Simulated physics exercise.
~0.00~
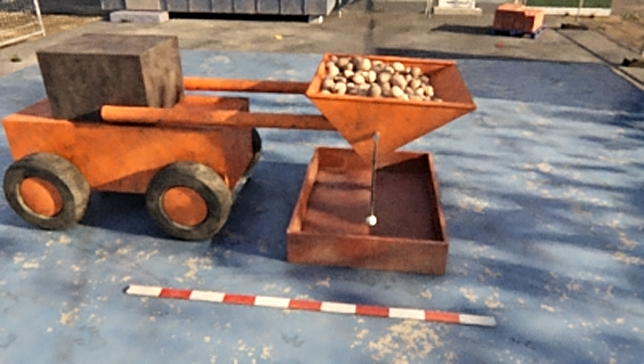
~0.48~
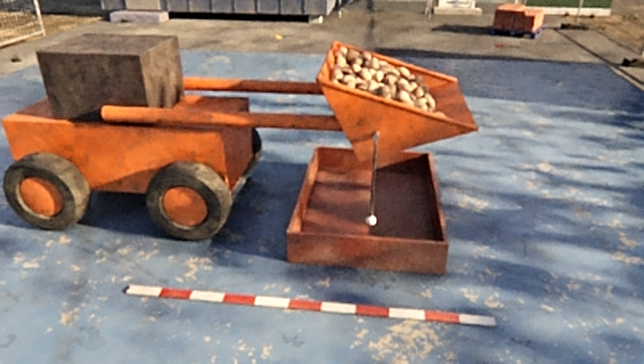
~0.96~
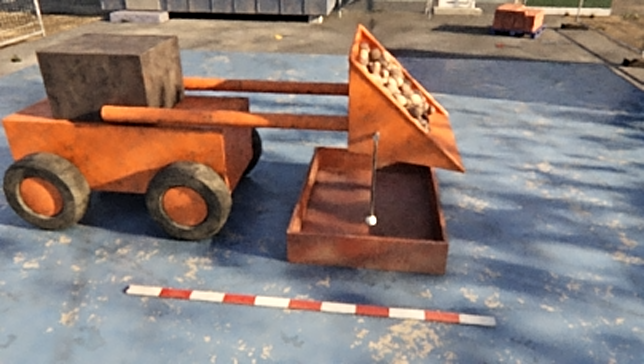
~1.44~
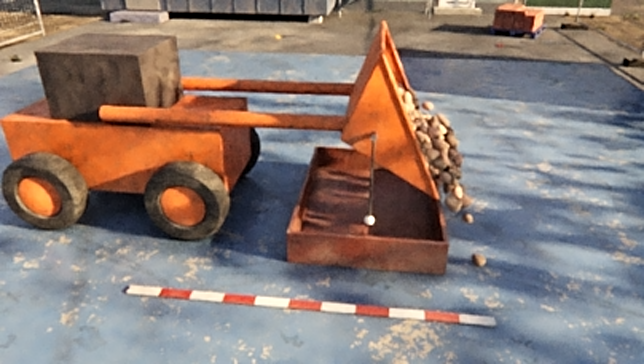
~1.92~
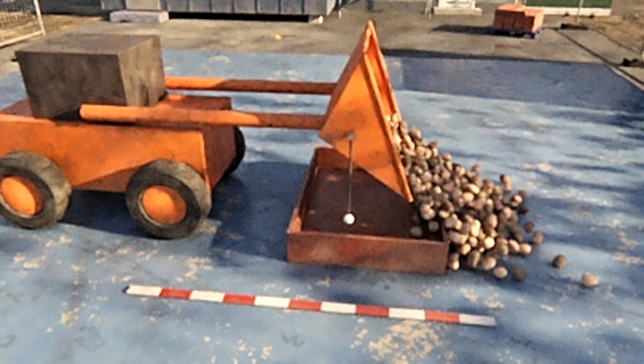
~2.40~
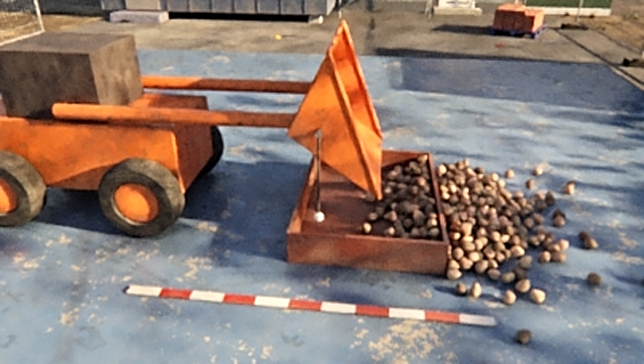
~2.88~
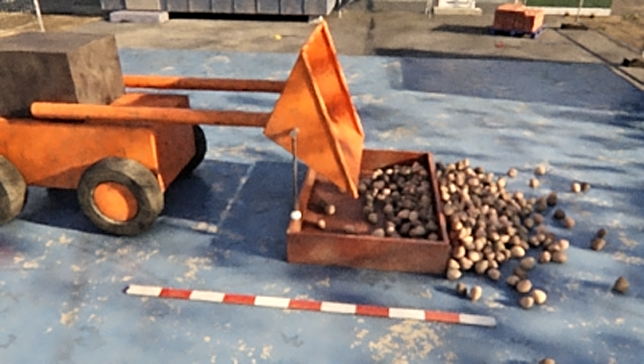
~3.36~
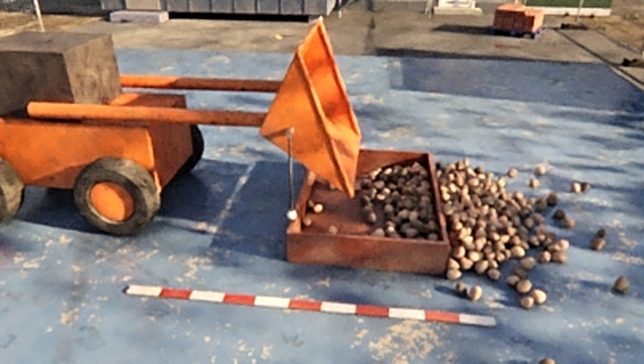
On a worn blue outdoor surface, seen from the side and slightly above, an orange toy-like loader with a dark grey block on top stands at the left. Its raised bucket, full of rounded stones, hangs over an open reddish box, with a red and white striped staff lying in front. The bucket tips forward to the right, and the stones slide over its lip, many landing beyond the box. While they pour, the loader backs away to the left, and later stones drop inside. It stops with the bucket empty and steeply tilted, some stones in the box and most scattered to its right.
